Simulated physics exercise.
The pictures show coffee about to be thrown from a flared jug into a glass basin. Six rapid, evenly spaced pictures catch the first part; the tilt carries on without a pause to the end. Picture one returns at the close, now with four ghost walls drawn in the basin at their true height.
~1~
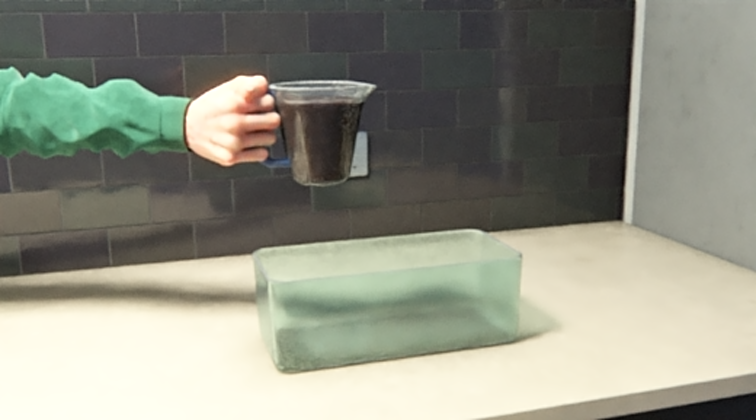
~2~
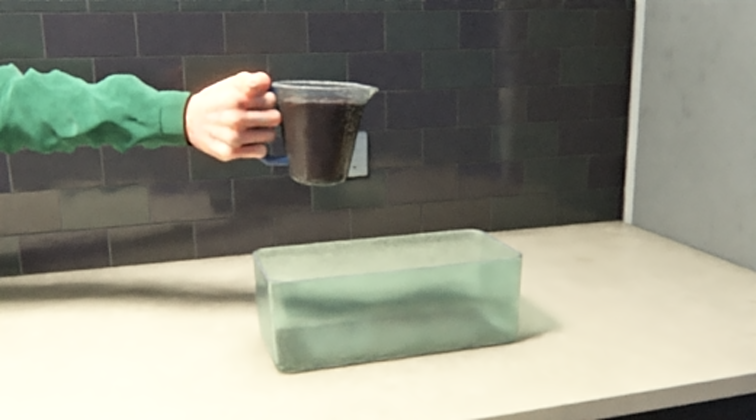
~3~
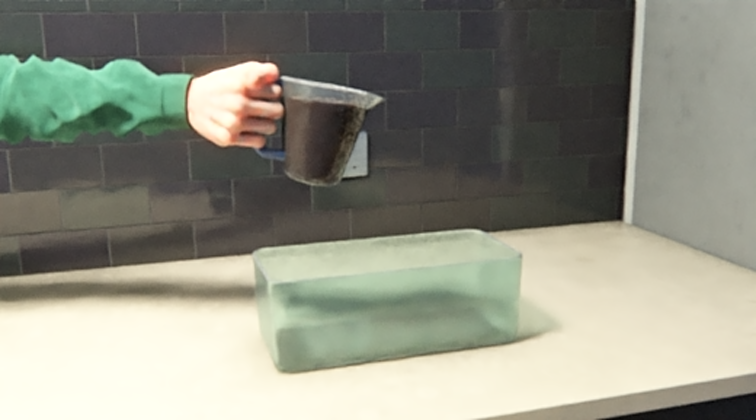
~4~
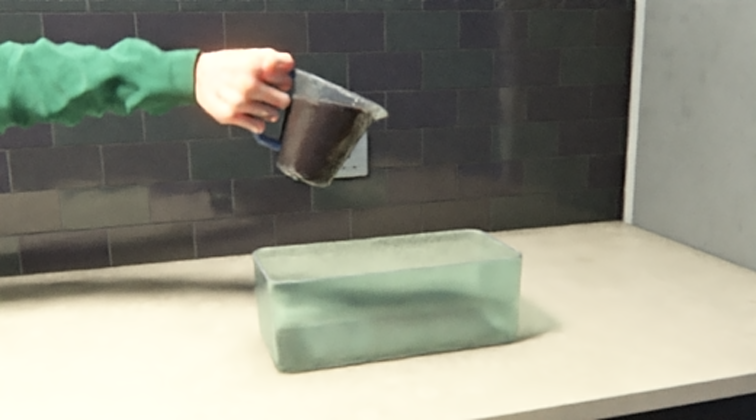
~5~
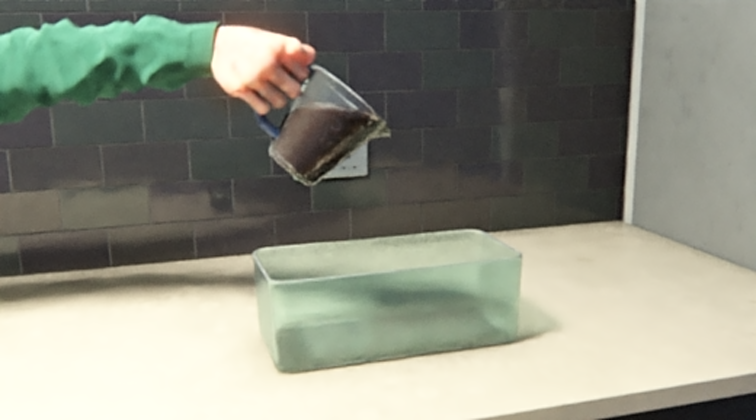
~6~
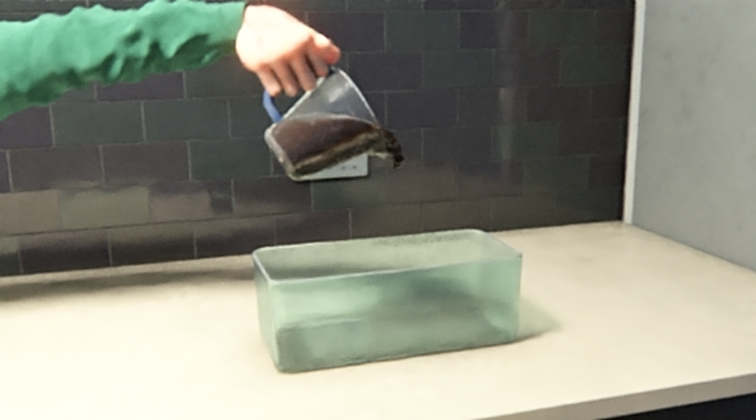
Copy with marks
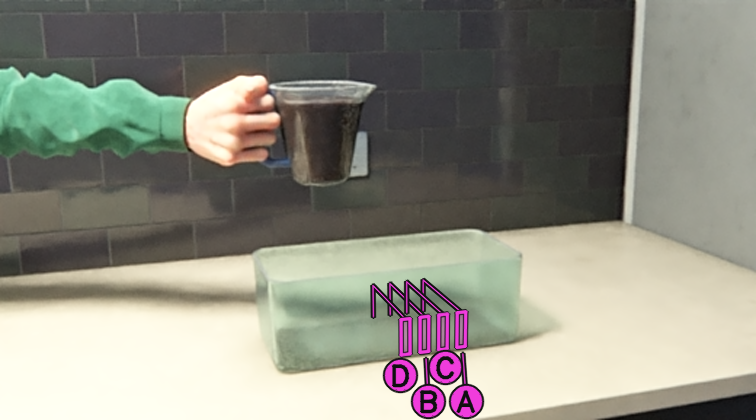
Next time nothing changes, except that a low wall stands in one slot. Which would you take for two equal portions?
B works best here.
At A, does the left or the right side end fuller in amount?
The left one.
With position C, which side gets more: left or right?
More ends on the left.
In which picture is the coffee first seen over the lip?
In picture 5.
On the marked copy, A at (462, 353); B at (426, 358); C at (444, 356); D at (407, 361).
Choosing A, about 84 % ends left of the wall and 10 % right of it; 6 % is lost outside.
Choosing B, about 54 % ends left of the wall and 39 % right of it; 8 % is lost outside.
Choosing C, about 70 % ends left of the wall and 24 % right of it; 6 % is lost outside.
Choosing D, about 22 % ends left of the wall and 71 % right of it; 7 % is lost outside.
